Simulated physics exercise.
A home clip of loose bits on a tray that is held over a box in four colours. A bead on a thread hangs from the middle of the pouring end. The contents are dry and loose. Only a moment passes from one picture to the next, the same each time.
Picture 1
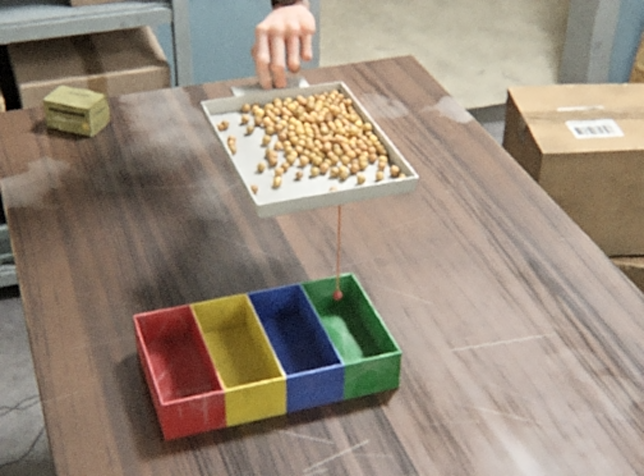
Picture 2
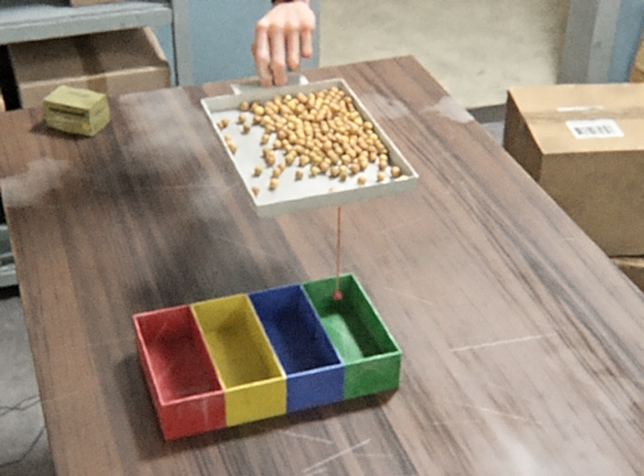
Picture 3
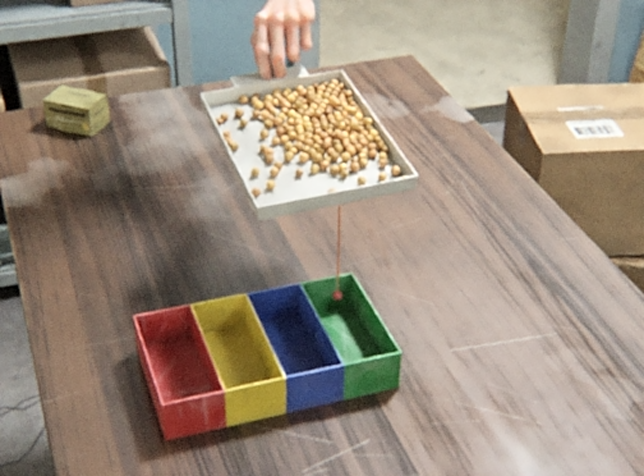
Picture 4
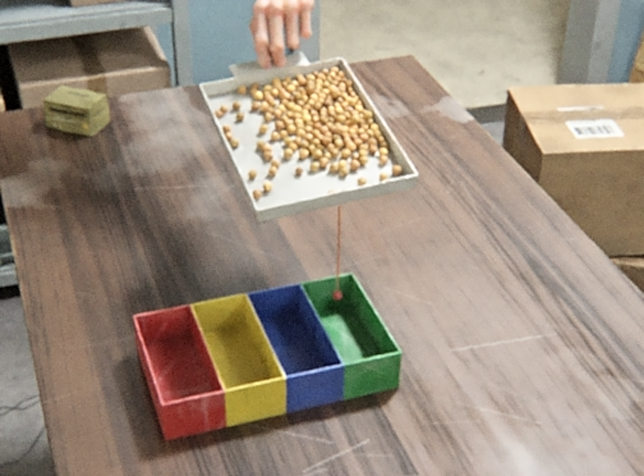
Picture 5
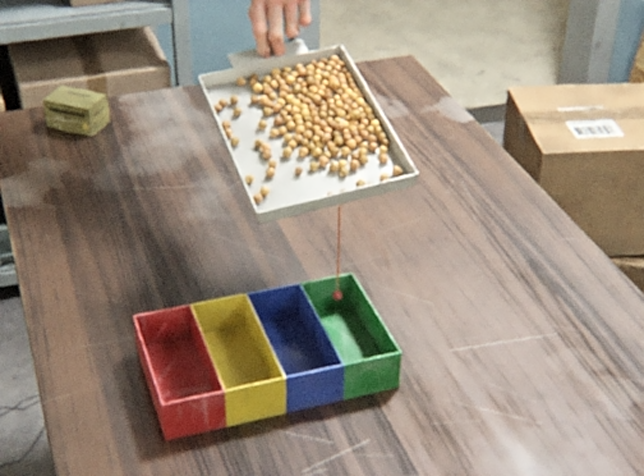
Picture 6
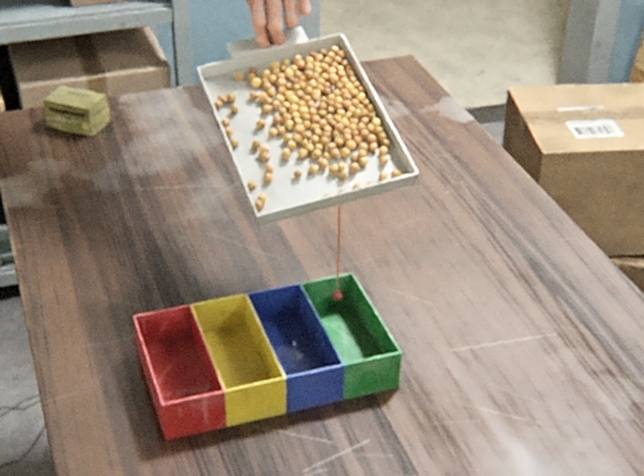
The footage shows a hand holding a tray of small round beads above a box with red, yellow, blue and green compartments; the tray starts level, then gradually tilts toward its near left corner as the beads shift slightly.
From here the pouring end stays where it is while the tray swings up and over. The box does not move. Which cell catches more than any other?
It favours the blue compartment.
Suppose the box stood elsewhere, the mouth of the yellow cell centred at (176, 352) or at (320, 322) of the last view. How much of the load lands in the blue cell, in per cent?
The first gives 30 %, the second 0 %.
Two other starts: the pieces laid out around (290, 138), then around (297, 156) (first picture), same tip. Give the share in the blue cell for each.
Near 50 % and 50 %.
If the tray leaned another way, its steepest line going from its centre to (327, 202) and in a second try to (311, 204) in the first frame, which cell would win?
One: The blue cell. Two: That blue cell.
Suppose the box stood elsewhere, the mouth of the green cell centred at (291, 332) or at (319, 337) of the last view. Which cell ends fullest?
At the first place that green cell, at the second that blue cell.
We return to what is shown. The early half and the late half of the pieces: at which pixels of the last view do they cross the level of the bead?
The first part at (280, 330); the rest at (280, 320).
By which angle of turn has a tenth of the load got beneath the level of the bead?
Around 70° of tilt.
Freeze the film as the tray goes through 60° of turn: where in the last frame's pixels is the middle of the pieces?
Close to (299, 178).
Soon, tray tipped steeply; nearly all on the tray; a stray few in the yellow cell; a stray few in the blue cell; a small part falling or outside the box.
A while on, tray tipped right over; about a quarter on the tray; about a third in the blue cell; about a quarter in the yellow cell; a small part in the green cell; a stray few in the red cell; about a quarter falling or outside the box.
Towards the end, tray tipped past a quarter turn; about half in the blue cell; about a quarter in the yellow cell; a small part in the green cell; a stray few in the red cell; a small part falling or outside the box.
Finally, tray tipped past a quarter turn; about half in the blue cell; about a quarter in the yellow cell; a small part in the green cell; a stray few in the red cell; a small part outside the box.
